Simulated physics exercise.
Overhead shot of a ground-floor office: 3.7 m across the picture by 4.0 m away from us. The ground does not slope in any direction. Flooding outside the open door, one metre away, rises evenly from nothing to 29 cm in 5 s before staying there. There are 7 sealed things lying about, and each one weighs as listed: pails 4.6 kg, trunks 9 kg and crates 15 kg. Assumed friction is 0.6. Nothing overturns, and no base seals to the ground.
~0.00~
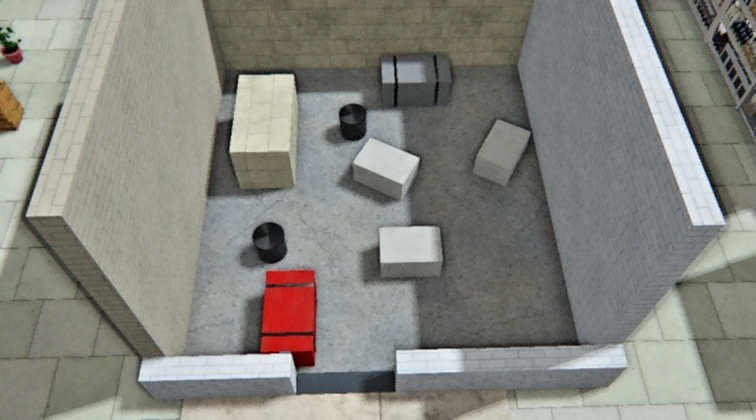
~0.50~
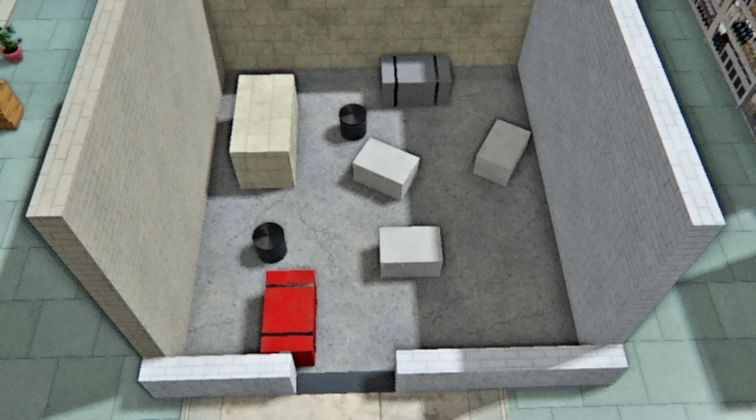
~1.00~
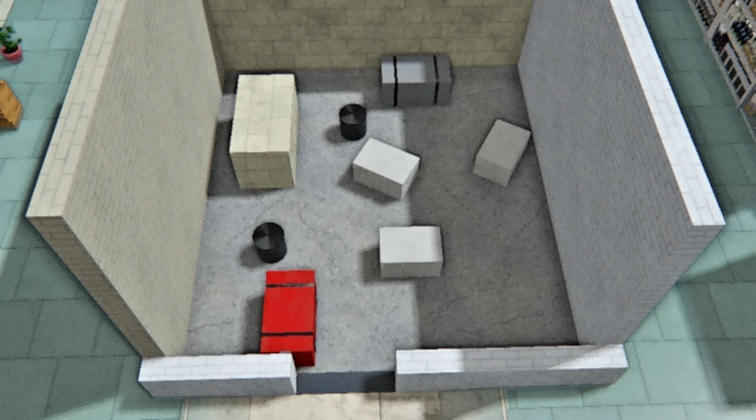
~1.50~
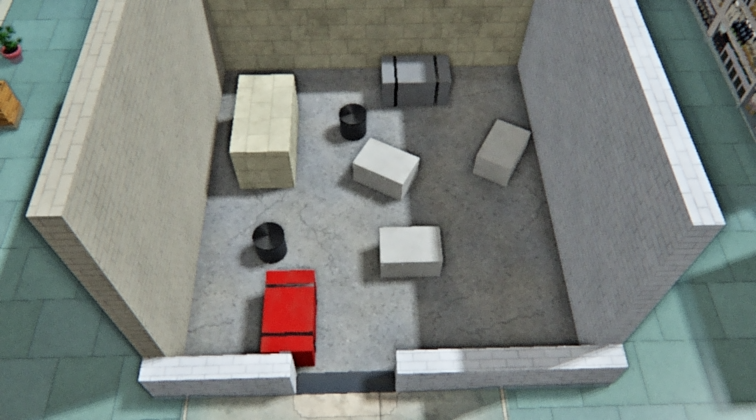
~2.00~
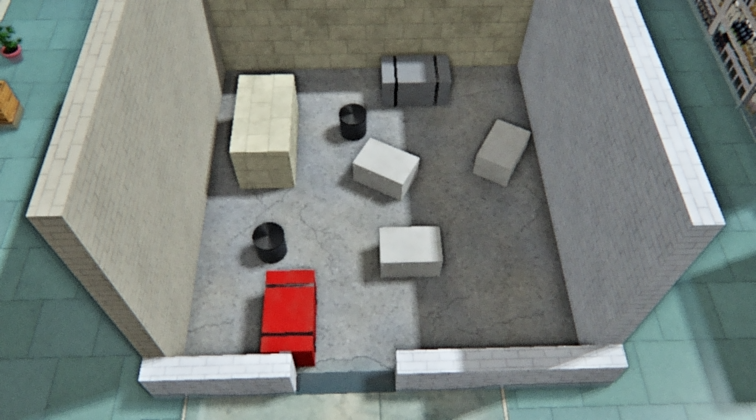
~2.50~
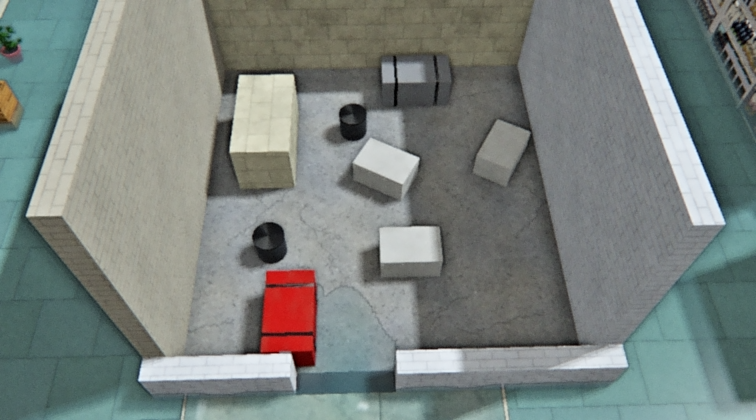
A walled room holding a red trunk, a grey trunk, pale crates and black drums stayed still while water covered the ground outside, then crept in through the front doorway beside the red trunk.
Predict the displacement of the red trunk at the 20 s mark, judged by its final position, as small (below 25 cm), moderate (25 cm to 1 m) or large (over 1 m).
Moderate.
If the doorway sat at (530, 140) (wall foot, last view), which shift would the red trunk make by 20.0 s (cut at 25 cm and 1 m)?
Outcome: The red trunk moves far off.
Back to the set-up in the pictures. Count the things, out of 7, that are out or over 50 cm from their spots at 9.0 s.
6 of them.
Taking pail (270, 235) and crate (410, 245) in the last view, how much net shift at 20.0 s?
One is off by 250 cm, the other by 60 cm, in the order asked.
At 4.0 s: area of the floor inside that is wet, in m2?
That flooded area is roughly 4.5 m2.
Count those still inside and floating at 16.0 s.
At that time the total is 7.
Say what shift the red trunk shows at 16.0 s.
It is about 120 cm out of place by then.
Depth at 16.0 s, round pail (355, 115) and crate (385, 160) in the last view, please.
Some 20 cm at the first, some 18 cm at the second.
After 4.0 s the red trunk is near (260, 305), 0.3 m from its start, aground; 0 afloat.
After 9.0 s the red trunk is near (244, 309), 0.4 m from its start, afloat; 7 afloat.
After 16.0 s the red trunk is near (261, 190), 1.3 m from its start, afloat; 7 afloat.
After 20.0 s the red trunk is near (287, 230), 0.7 m from its start, afloat; 7 afloat.
